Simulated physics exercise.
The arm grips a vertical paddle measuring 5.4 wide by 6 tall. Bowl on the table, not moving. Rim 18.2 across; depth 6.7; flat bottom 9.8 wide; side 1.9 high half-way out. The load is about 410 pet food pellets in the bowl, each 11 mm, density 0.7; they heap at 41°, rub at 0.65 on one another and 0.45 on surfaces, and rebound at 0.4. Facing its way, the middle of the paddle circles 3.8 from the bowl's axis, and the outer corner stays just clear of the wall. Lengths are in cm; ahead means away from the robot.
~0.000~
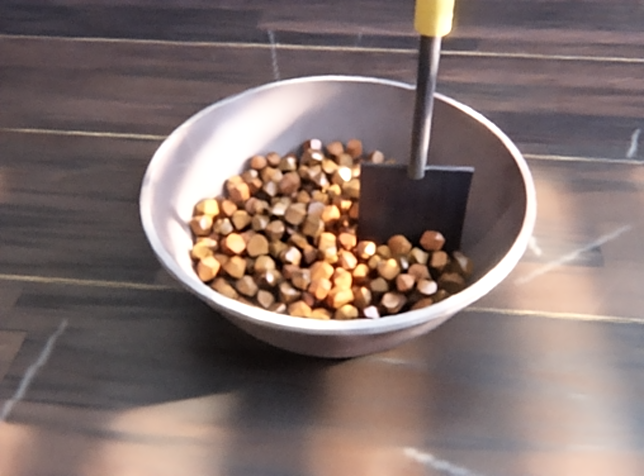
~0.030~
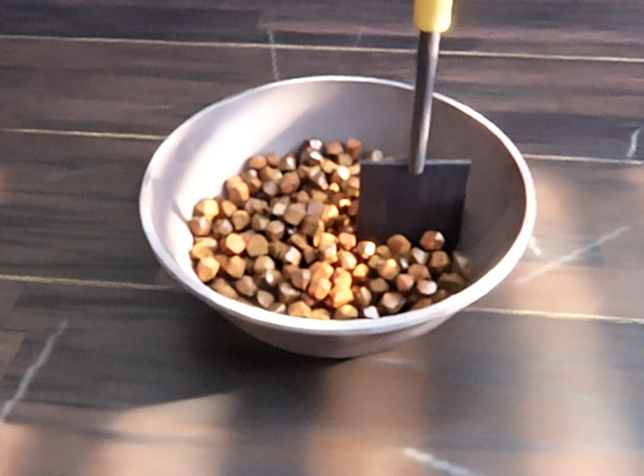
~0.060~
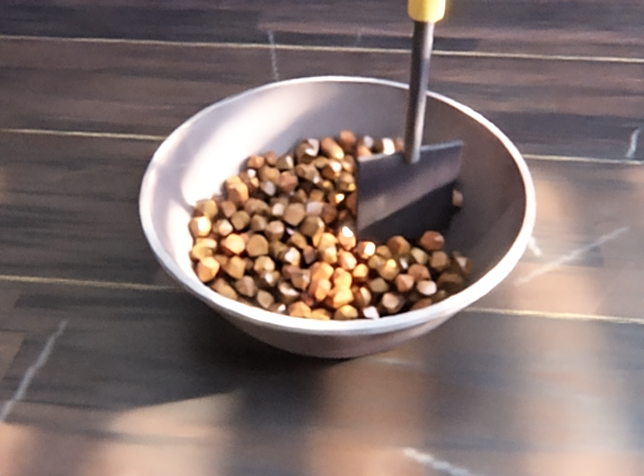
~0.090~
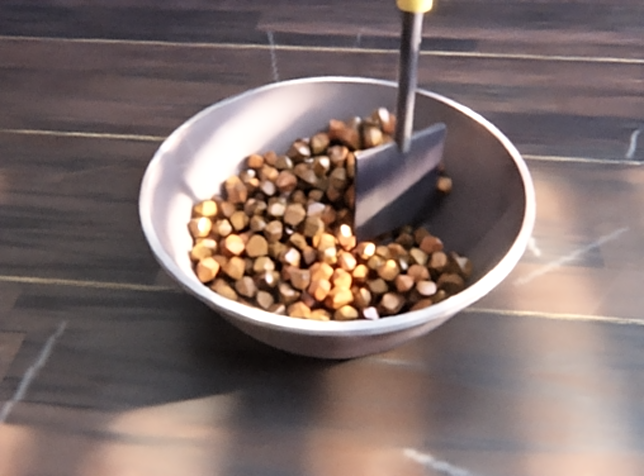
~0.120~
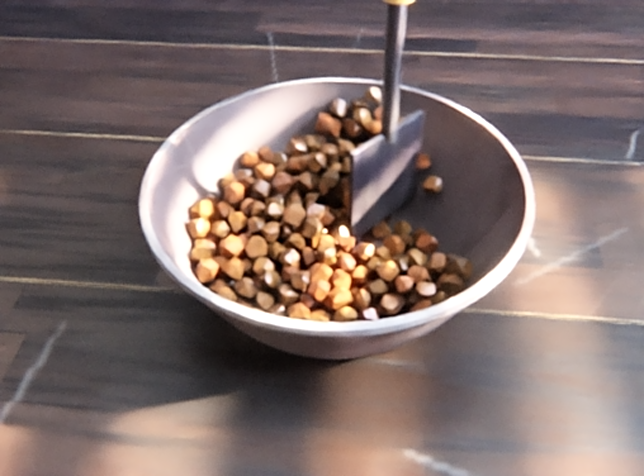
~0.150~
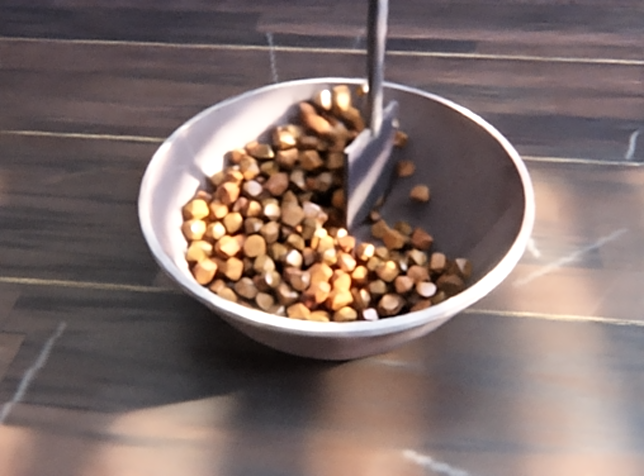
A dark flat paddle on a metal rod with a yellow top swept back and leftward through a bowl of small brown pellets, turning as it pushed them into a heap against the far side.
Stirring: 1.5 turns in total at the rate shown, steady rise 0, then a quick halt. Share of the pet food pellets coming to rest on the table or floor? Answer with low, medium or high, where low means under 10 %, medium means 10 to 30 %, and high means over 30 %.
Medium.
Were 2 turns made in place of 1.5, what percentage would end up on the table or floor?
Then some 30 per cent.
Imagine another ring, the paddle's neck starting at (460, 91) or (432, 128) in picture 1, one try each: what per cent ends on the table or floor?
Some 0 and 20 per cent.
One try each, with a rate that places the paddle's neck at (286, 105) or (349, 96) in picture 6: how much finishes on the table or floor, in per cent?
It comes to close to 55 per cent and close to 25 per cent.
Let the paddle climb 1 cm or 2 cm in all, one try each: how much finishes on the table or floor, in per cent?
Close to 20 and 10 percent, in that order.
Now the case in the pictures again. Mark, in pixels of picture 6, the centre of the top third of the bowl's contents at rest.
I'd put it at about (245, 273).
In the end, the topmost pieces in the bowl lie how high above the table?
7.5 cm or so.
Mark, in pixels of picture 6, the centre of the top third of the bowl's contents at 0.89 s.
Somewhere around (318, 124), I think.
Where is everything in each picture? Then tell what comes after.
Paddle neck at (419, 141), 0° round; upper third of the load around (313, 231), from x 200 to 460, top at y 150; 408 in the bowl, in the first picture.
Paddle neck at (418, 136), 6° round; upper third of the load around (313, 227), from x 200 to 460, top at y 150, in the second picture.
Paddle neck at (414, 125), 20° round; upper third of the load around (319, 211), from x 200 to 460, top at y 140, in the third picture.
Paddle neck at (404, 114), 35° round; upper third of the load around (320, 200), from x 200 to 460, top at y 120, in the fourth picture.
Paddle neck at (390, 106), 50° round; upper third of the load around (318, 189), from x 200 to 460, top at y 95, in the fifth picture.
Paddle neck at (373, 100), 66° round; upper third of the load around (303, 185), from x 195 to 460, top at y 90; 408 in the bowl, in the sixth picture.
After 0.52 s, 251° round, highest piece 9 above the table; 385 in the bowl, 12 on the table or floor, 11 in flight or on the tool.
After 0.89 s, 77° round, highest piece 9 above the table; 348 in the bowl, 51 on the table or floor, 9 in flight or on the tool.
After 1.27 s, 180° round, highest piece 7 above the table; 324 in the bowl, 84 on the table or floor.
After 1.97 s, 180° round, highest piece 7 above the table; 324 in the bowl, 84 on the table or floor.
At rest, 324 in the bowl, 84 on the table or floor. That is 21 % on the table or floor.
